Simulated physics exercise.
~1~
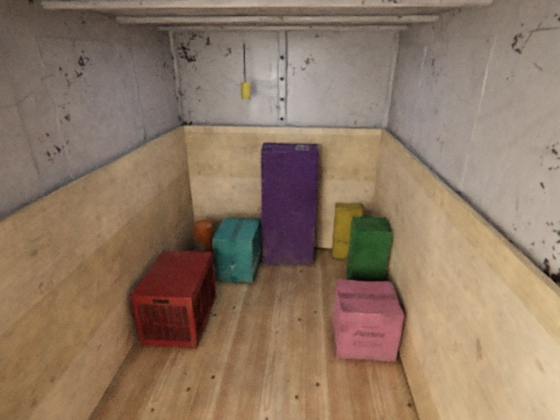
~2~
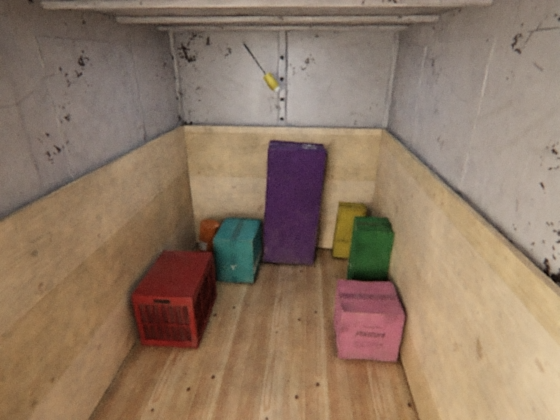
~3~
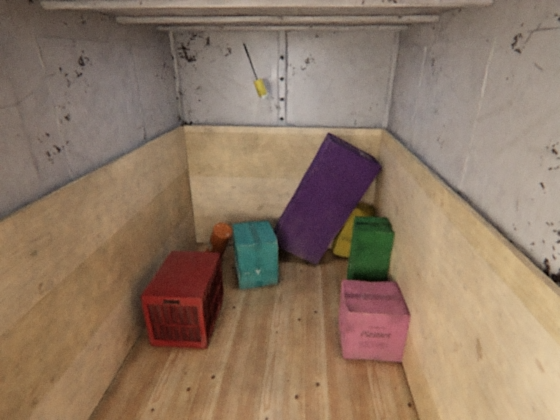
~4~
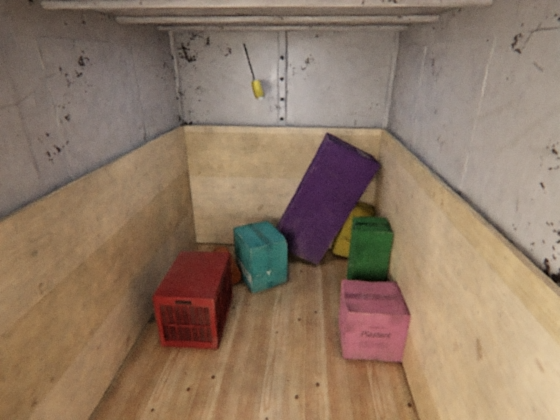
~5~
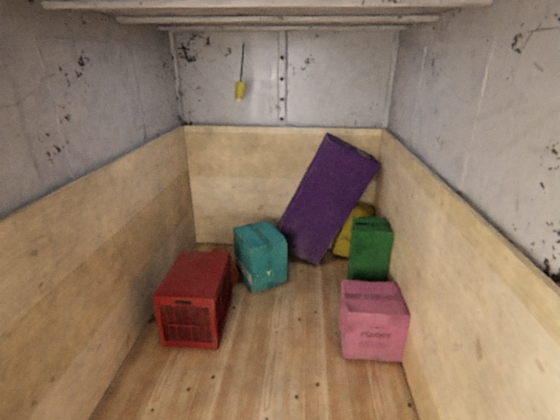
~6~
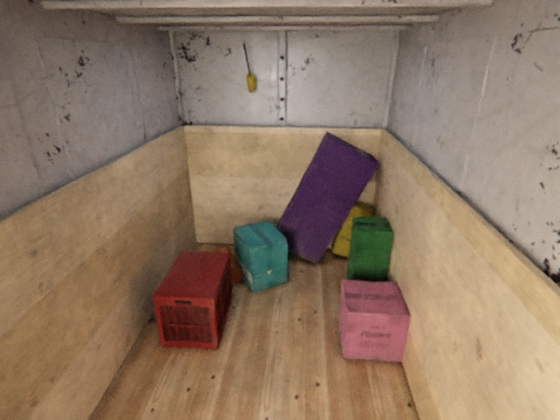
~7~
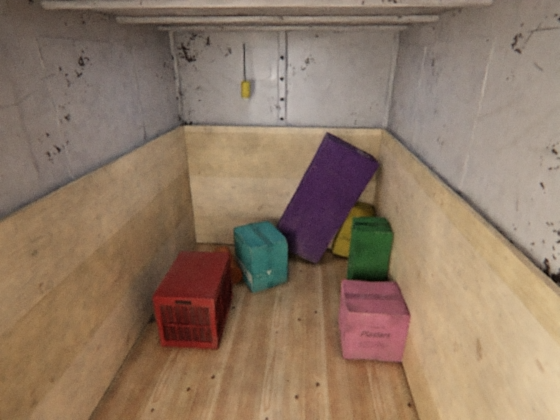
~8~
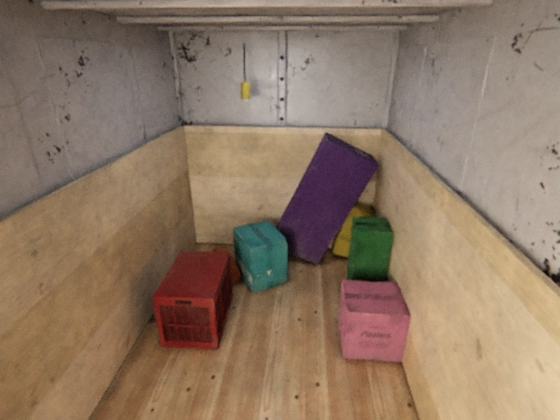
The video shows seven colored boxes and containers in a van's load bay as the tall purple box tips right and stays leaning against the side wall. The turquoise box and red crate shift slightly right, and the small orange canister topples behind the crate.
